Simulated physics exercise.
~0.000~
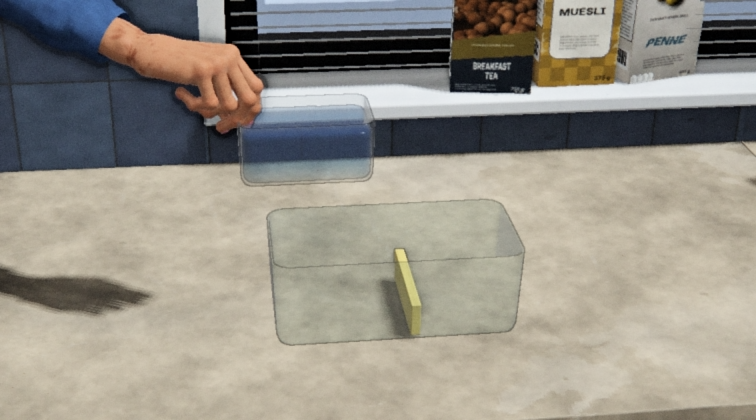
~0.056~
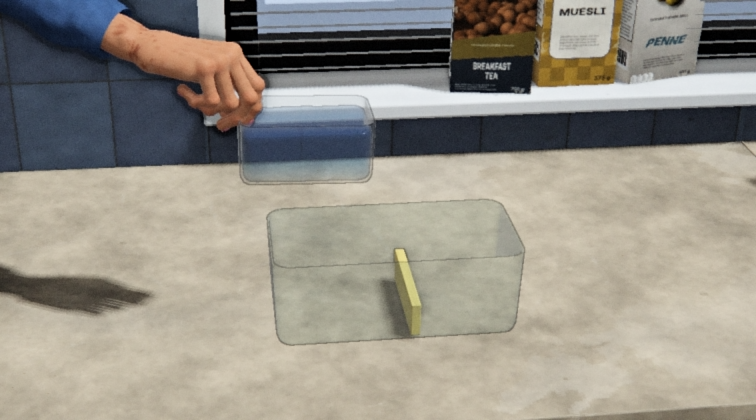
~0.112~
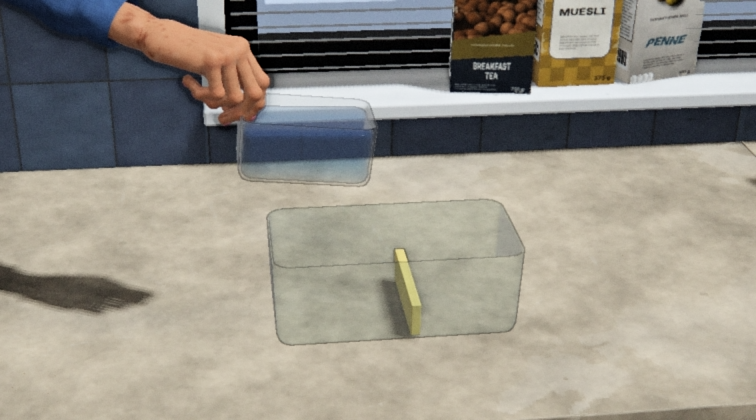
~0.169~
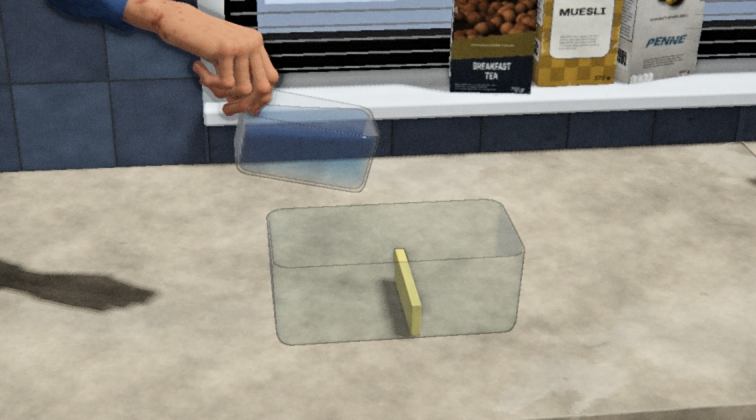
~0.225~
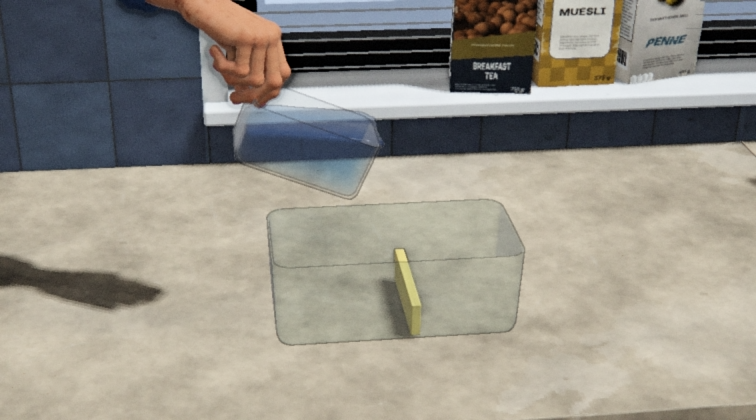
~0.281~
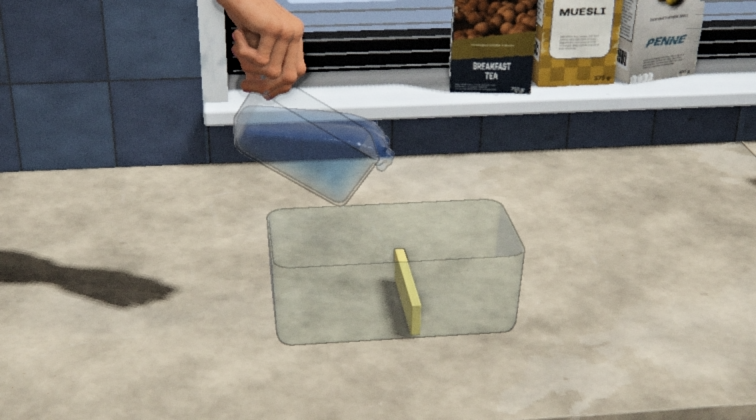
On a kitchen counter, a hand tilts a clear tub of blue water rightward above a basin.
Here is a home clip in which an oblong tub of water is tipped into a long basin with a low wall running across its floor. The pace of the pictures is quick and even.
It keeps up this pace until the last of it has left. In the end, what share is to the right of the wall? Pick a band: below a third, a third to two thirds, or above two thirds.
A third to two thirds.
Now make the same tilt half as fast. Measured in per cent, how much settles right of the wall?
Near 70 %.
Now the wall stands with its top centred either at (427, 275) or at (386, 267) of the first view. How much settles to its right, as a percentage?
You'd get roughly 30 per cent the first time and roughly 70 per cent the second.
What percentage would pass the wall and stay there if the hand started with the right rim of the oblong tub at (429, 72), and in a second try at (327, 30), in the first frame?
First place gives some 70 %, second place some 35 %.
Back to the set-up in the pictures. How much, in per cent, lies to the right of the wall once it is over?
Something like 50 per cent, roughly.
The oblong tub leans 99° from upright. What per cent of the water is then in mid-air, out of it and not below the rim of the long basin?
Around 30 %.
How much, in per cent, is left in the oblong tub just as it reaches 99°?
Close to 15 parts in a hundred remain.
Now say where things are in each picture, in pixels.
In the first frame, it leans 0°; its right rim is at (370, 110); the water meets the walls at (240, 121) and (368, 116); the long basin's rim runs from (270, 239) to (513, 227); the wall's top is at (407, 277).
In the second frame, it leans 2°; its right rim is at (371, 112); the water meets the walls at (240, 120) and (368, 117).
In the third frame, it leans 6°; its right rim is at (372, 116); the water meets the walls at (242, 118) and (370, 118).
In the fourth frame, it leans 13°; its right rim is at (374, 125); the water meets the walls at (242, 118) and (373, 120).
In the fifth frame, it leans 23°; its right rim is at (375, 135); the water meets the walls at (243, 119) and (373, 129); 3 per cent is over the edge.
In the sixth frame, it leans 34°; its right rim is at (374, 148); the water meets the walls at (240, 119) and (371, 137); 9 per cent is over the edge.
A moment on, the oblong tub is tipped on its side and 14 per cent is still to pour, 11 is left of the wall and 45 right of it.
Next, the oblong tub is tipped right over and 2 per cent is still to pour, 39 is left of the wall and 50 right of it.
Then the oblong tub is tipped right over and 0 per cent is still to pour, 45 is left of the wall and 52 right of it.
Later the oblong tub is tipped right over and 0 per cent is still to pour, 45 is left of the wall and 51 right of it.
Finally, 45 per cent lies left of the wall, 51 right of it and 3 outside.
